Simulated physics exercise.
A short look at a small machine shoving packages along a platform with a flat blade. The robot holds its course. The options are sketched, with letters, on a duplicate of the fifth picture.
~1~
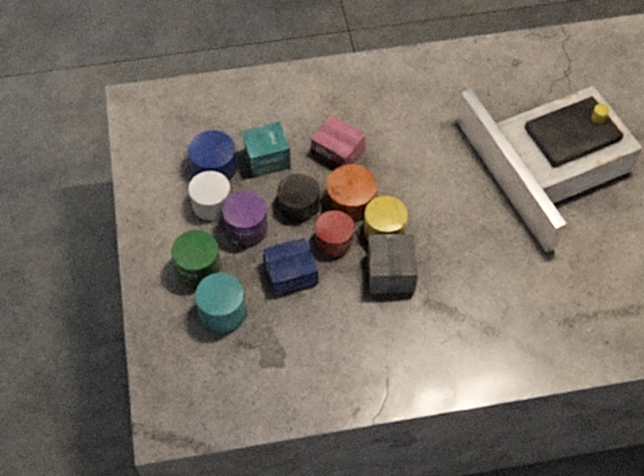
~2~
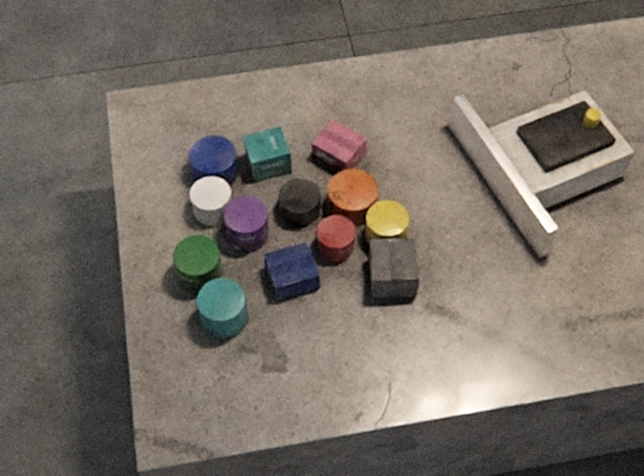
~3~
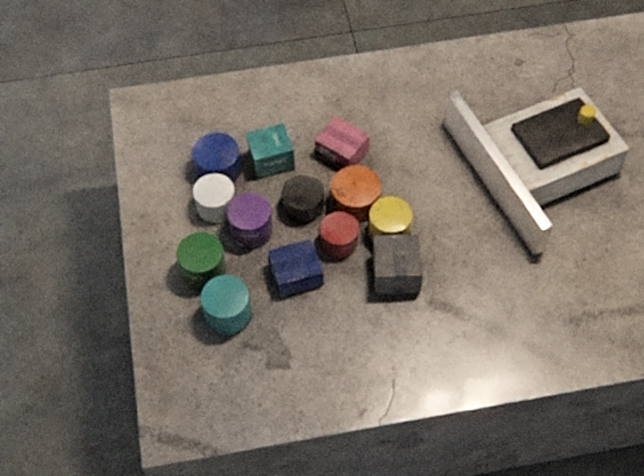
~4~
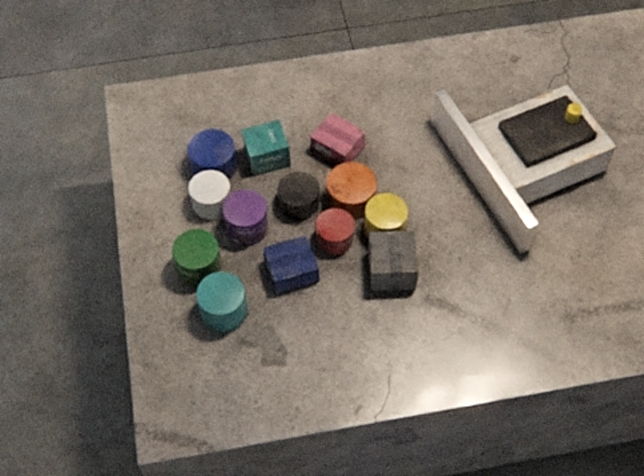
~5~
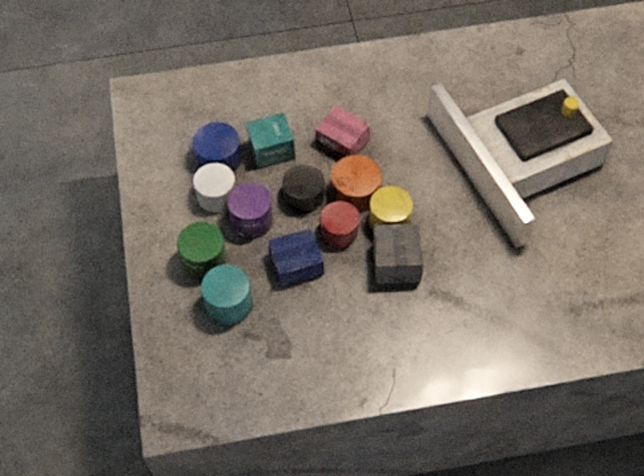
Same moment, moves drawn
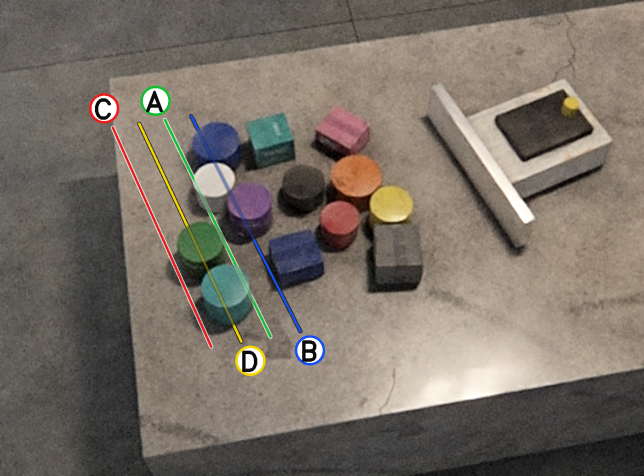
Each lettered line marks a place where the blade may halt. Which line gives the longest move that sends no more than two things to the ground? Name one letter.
No third one falls up to A.
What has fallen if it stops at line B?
The blue canister goes over.
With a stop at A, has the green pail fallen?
By then, no.
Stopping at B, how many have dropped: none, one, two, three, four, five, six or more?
One.
On the marked copy, A at (214, 221); B at (242, 216); C at (158, 230); D at (187, 225).
Following A. Soon after the start, robot (445, 141); pink parcel (320, 137); grey parcel (392, 258).
Later, robot (352, 155); blue canister (155, 166); white canister (181, 192).
In the end, robot (277, 167); blue canister over the edge; green pail (132, 283); one fallen.
As for the rest, B is within the limit but short; C drops seven; D drops five.
